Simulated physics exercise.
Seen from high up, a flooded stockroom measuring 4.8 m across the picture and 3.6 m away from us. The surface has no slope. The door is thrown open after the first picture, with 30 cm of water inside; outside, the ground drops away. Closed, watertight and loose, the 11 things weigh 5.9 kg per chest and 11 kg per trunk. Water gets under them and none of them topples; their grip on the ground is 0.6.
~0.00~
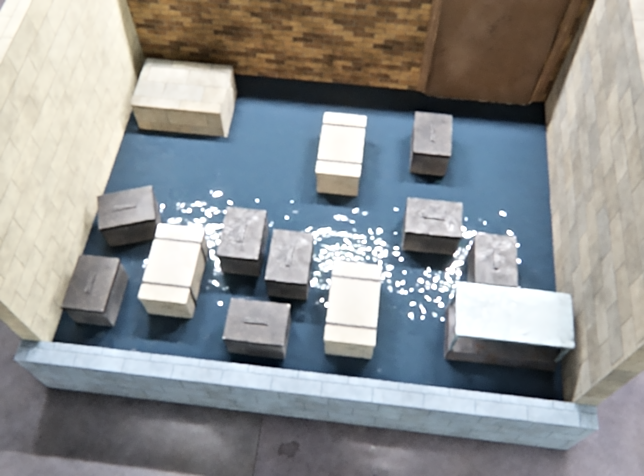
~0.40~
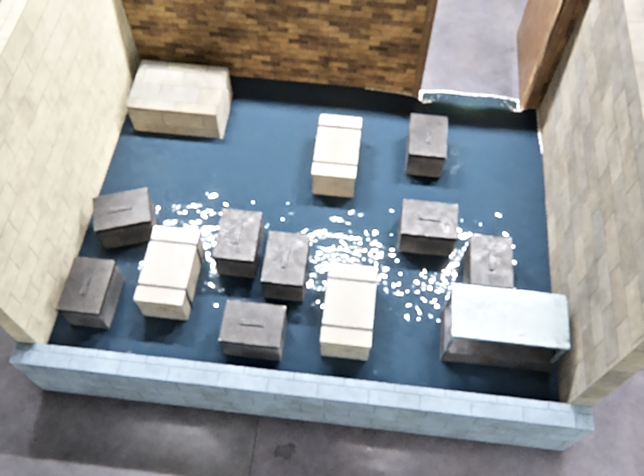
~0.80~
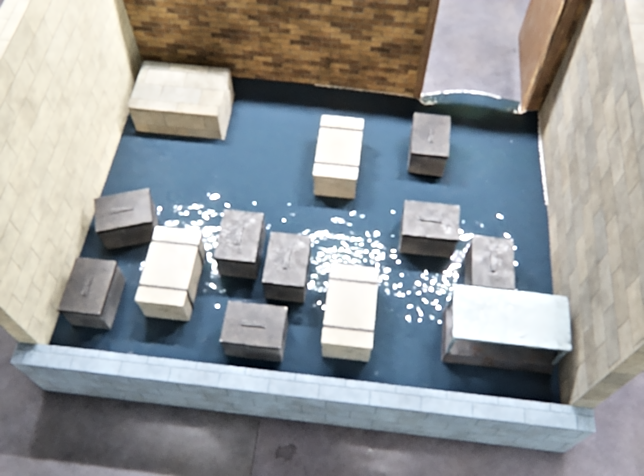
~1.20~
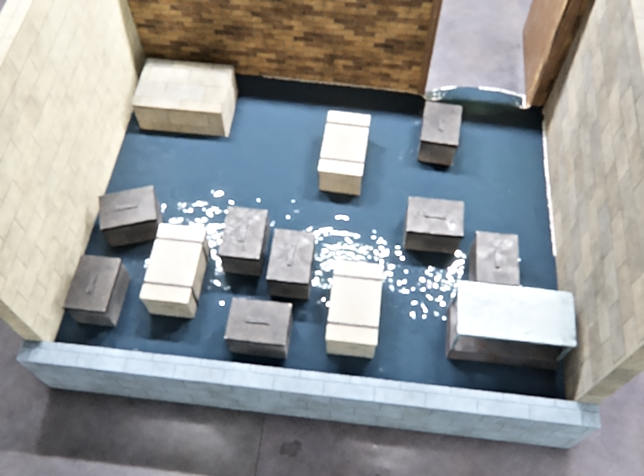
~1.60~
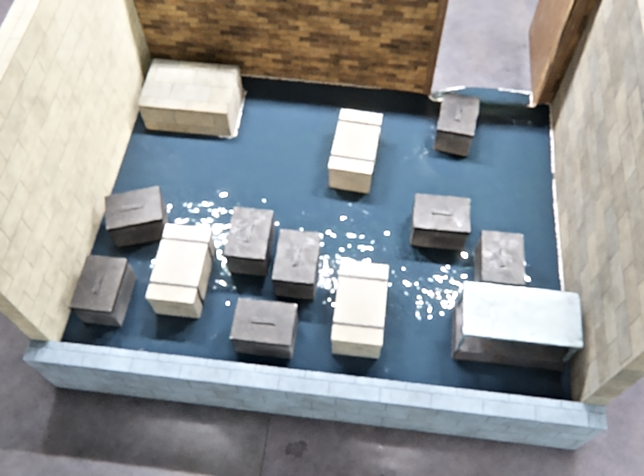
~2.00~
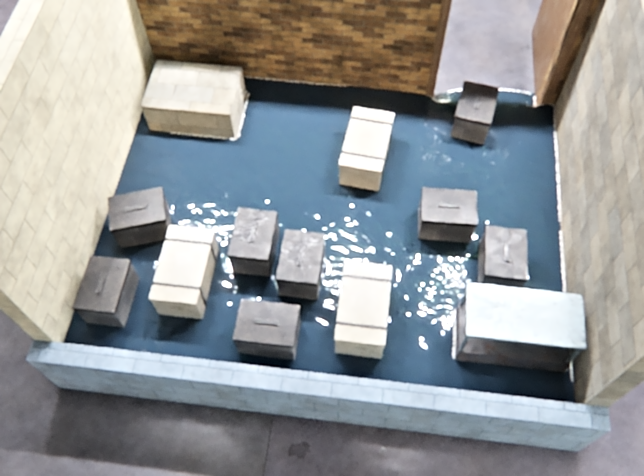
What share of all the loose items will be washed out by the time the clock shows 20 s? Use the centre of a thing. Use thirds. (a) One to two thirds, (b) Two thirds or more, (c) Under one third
a.
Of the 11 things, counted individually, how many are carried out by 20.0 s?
7.
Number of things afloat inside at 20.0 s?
4 at that moment.
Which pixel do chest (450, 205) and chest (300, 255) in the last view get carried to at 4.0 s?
Estimated pixels: (492, 170) and (341, 238).
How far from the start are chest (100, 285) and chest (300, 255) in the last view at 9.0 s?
Put simply, 20 cm for the first and 120 cm for the second.
After 4.0 s 1 of 11 are out; 10 afloat.
After 9.0 s 3 of 11 are out; 8 afloat.
After 16.0 s 5 of 11 are out; 6 afloat.
After 20.0 s 7 of 11 are out; 4 afloat.
